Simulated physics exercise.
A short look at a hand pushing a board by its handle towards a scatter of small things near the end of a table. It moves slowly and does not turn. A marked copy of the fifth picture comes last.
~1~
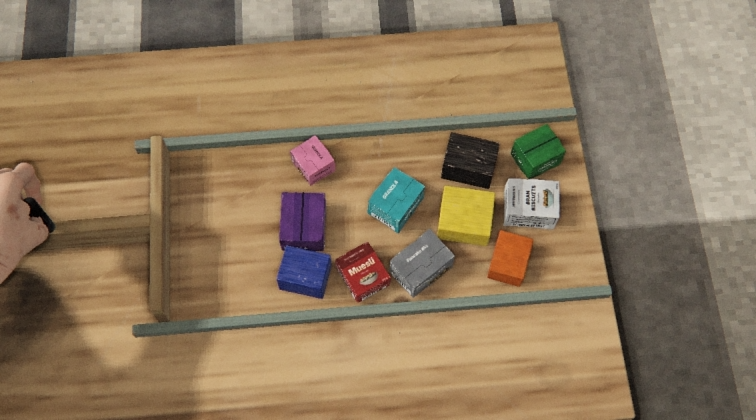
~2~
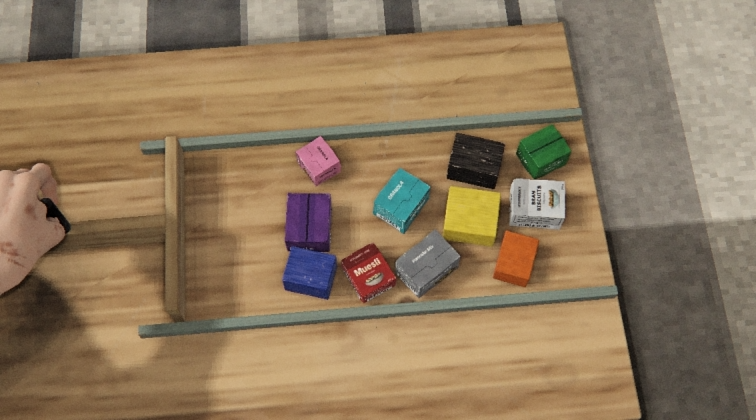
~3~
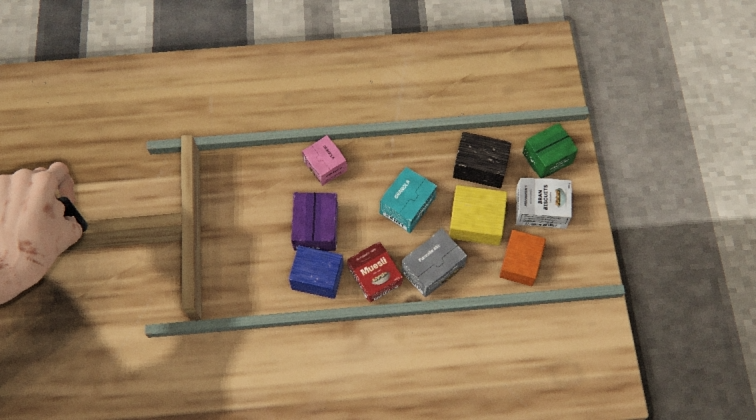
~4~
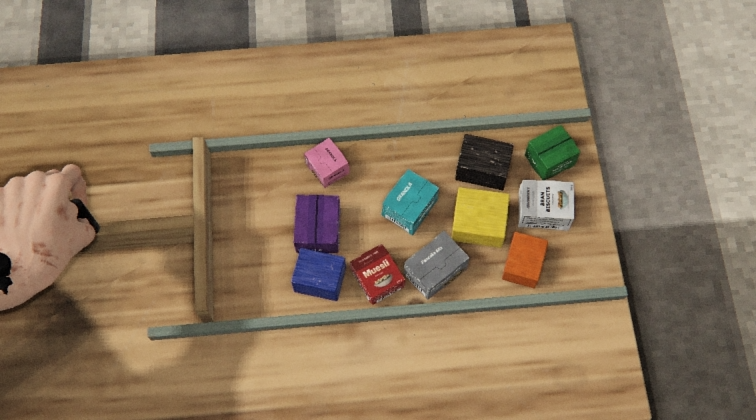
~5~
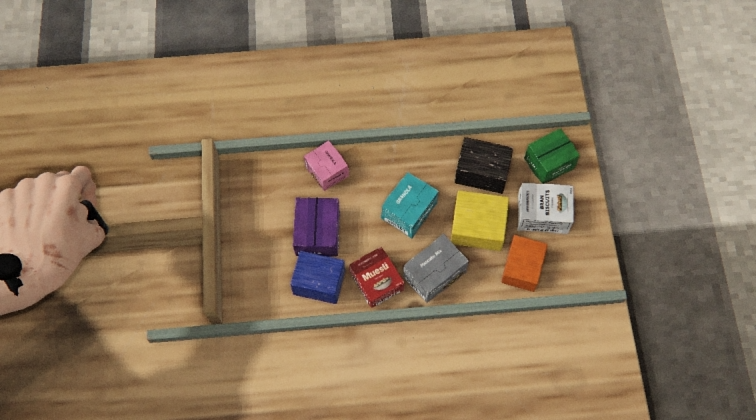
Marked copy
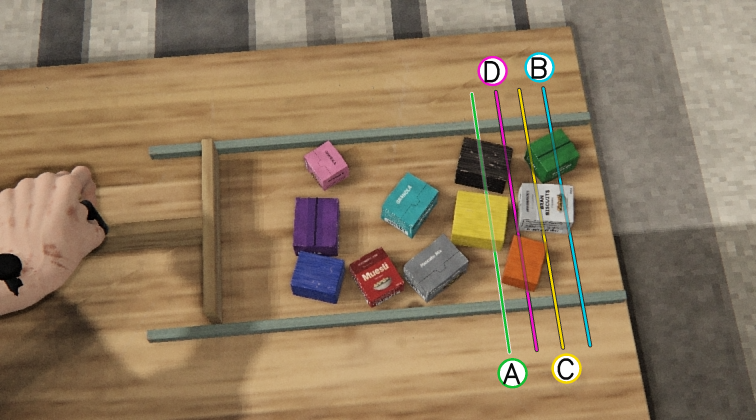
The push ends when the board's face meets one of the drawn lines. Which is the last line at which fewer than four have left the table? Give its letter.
No farther than A.
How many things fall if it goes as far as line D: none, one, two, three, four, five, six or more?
Five.
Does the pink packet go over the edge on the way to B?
No.
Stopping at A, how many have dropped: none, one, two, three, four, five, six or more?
In all, two.
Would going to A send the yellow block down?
By then, no.
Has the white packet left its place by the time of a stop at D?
Yes.
On the copy, A at (490, 215); B at (565, 209); C at (540, 211); D at (515, 213).
On A. First, board (310, 213); pink packet (334, 167); red packet (387, 279).
Then, board (410, 205); white packet (578, 207); orange block (565, 259).
Finally, board (488, 199); white packet over the edge; orange block over the edge; two fallen.
By contrast, B drops eight; C drops five; D drops five.
